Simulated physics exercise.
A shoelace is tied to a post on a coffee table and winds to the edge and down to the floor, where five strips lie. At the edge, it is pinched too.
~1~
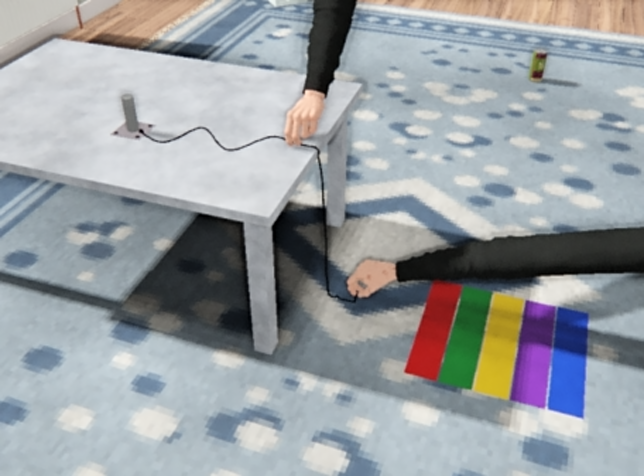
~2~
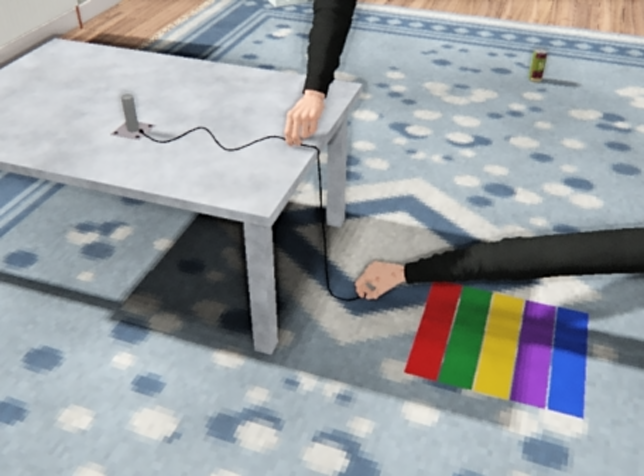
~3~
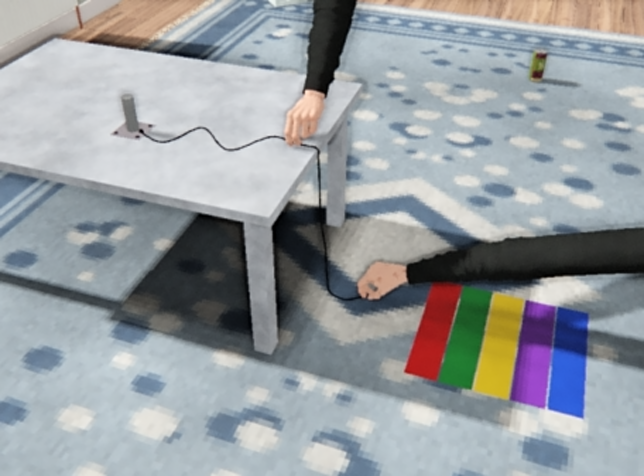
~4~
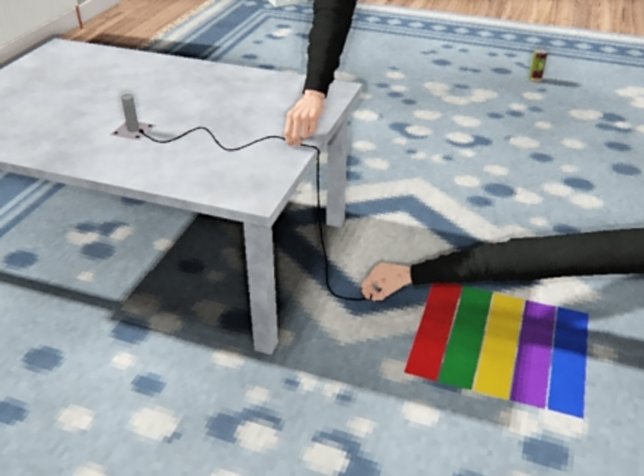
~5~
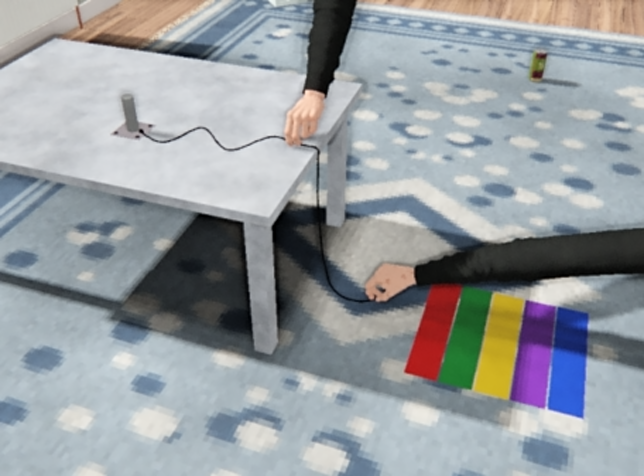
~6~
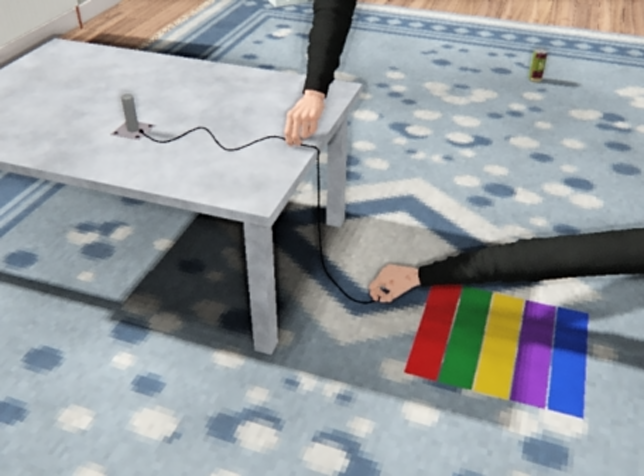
The clip opens on a cord running from a post on a coffee table to the edge, where one hand pinches it, then down to the rug, where another hand holds its end beside five coloured strips. The lower hand slides slightly right, drawing the end along, while the upper hand stays still.
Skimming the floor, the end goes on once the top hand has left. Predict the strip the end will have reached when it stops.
I would say the purple strip.
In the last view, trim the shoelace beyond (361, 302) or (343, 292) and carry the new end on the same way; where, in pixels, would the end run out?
Taking them in turn, near (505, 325) and near (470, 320).
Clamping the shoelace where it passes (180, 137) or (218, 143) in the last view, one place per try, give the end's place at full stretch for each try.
First (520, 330), then (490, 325).
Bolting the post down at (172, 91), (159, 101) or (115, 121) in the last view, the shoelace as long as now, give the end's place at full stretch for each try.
Around (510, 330), (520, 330) and (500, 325).
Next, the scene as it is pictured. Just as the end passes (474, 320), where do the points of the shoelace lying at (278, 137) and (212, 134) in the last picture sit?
Roughly (318, 166) for the first and (237, 141) for the second.
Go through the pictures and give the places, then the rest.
In the first picture, end (357, 293); red (426, 358); green (460, 367); yellow (494, 375); purple (530, 384); blue (567, 393).
In the second picture, end (365, 295); shoelace through (163, 142) (215, 139) (265, 138) (319, 164) (323, 225) (327, 279).
In the third picture, end (367, 296).
In the fourth picture, end (371, 297); shoelace through (163, 142) (215, 139) (265, 138) (318, 164) (320, 225) (327, 279).
In the fifth picture, end (375, 297).
In the sixth picture, end (379, 298); shoelace through (163, 142) (215, 139) (265, 138) (318, 164) (319, 225) (332, 280).
A little later, end near (473, 320); over green.
Next, end near (513, 329); over yellow.
When it is tight, end near (535, 335); over purple. It gets as far as the purple strip.
